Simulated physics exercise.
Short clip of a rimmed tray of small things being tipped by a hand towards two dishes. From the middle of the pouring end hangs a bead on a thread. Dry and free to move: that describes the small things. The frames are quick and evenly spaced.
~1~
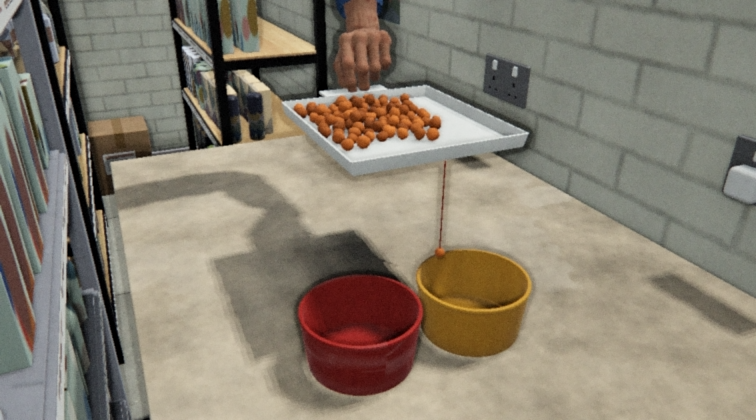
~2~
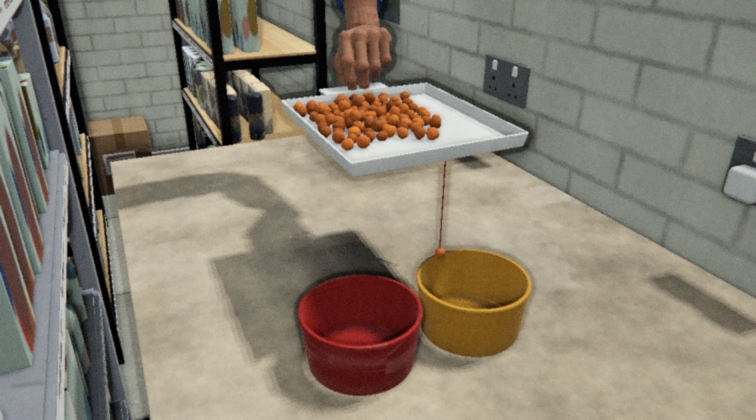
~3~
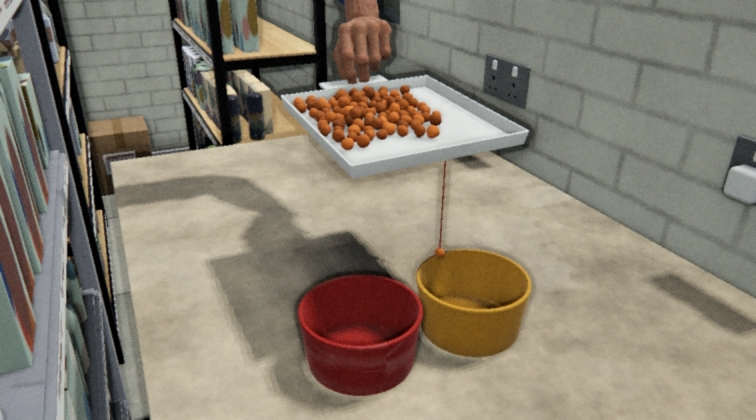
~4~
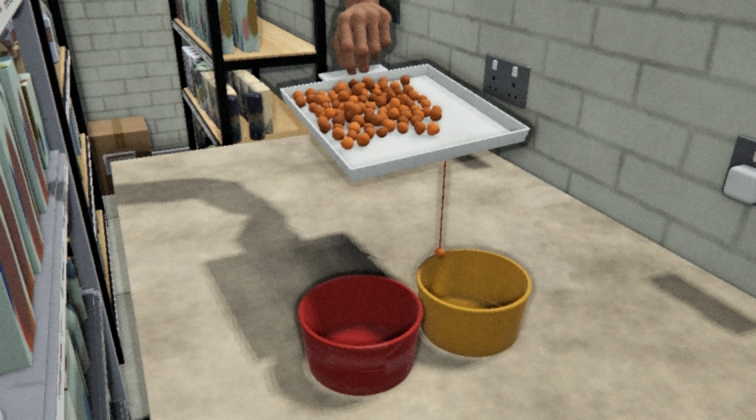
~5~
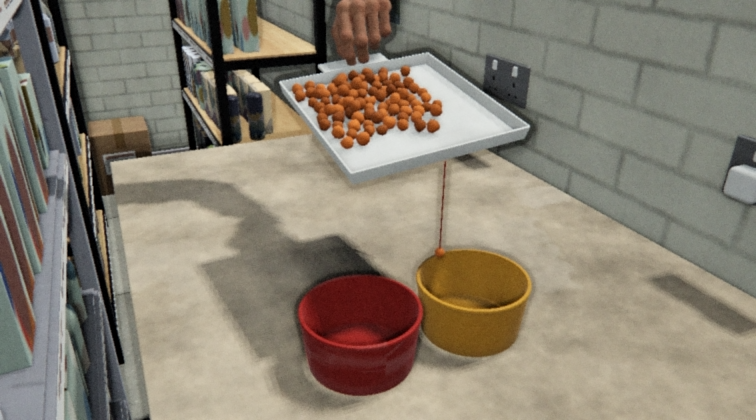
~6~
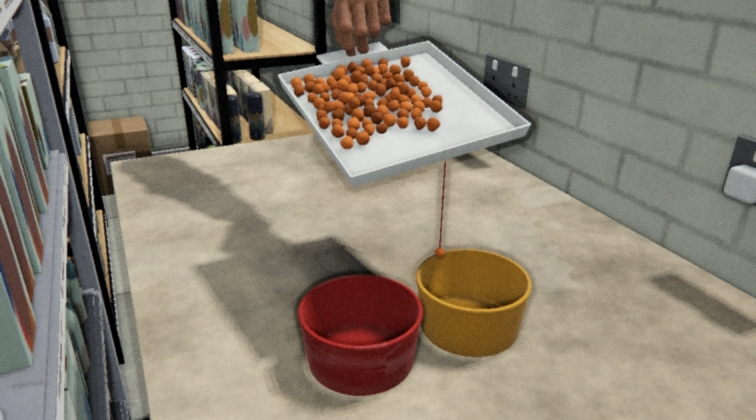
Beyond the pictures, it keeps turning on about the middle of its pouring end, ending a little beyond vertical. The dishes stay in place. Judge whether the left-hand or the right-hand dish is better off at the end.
The left-hand dish is better off.
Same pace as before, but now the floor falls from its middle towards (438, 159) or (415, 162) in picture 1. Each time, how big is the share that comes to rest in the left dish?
Somewhere close to 30 % the first time, 60 % the second.
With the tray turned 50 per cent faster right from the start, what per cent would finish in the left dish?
Near 60 in a hundred.
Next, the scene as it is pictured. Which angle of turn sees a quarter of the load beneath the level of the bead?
About 110° of tilt.
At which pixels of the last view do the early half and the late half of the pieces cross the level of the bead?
First near (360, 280), later near (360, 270).
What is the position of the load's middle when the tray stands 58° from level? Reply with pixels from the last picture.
Somewhere about pixel (370, 125).
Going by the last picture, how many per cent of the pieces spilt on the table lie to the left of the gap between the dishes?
Reading: Around 100 %.
Soon, tray tipped steeply; nearly all on the tray; a small part in the left dish; a stray few in the air.
A while on, tray tipped right over; nearly all on the tray; a small part in the left dish.
Towards the end, tray tipped past a quarter turn; about two thirds in the left dish; a small part in the right dish; about a quarter outside both.
Finally, tray tipped past a quarter turn; about two thirds in the left dish; a small part in the right dish; about a quarter outside both.
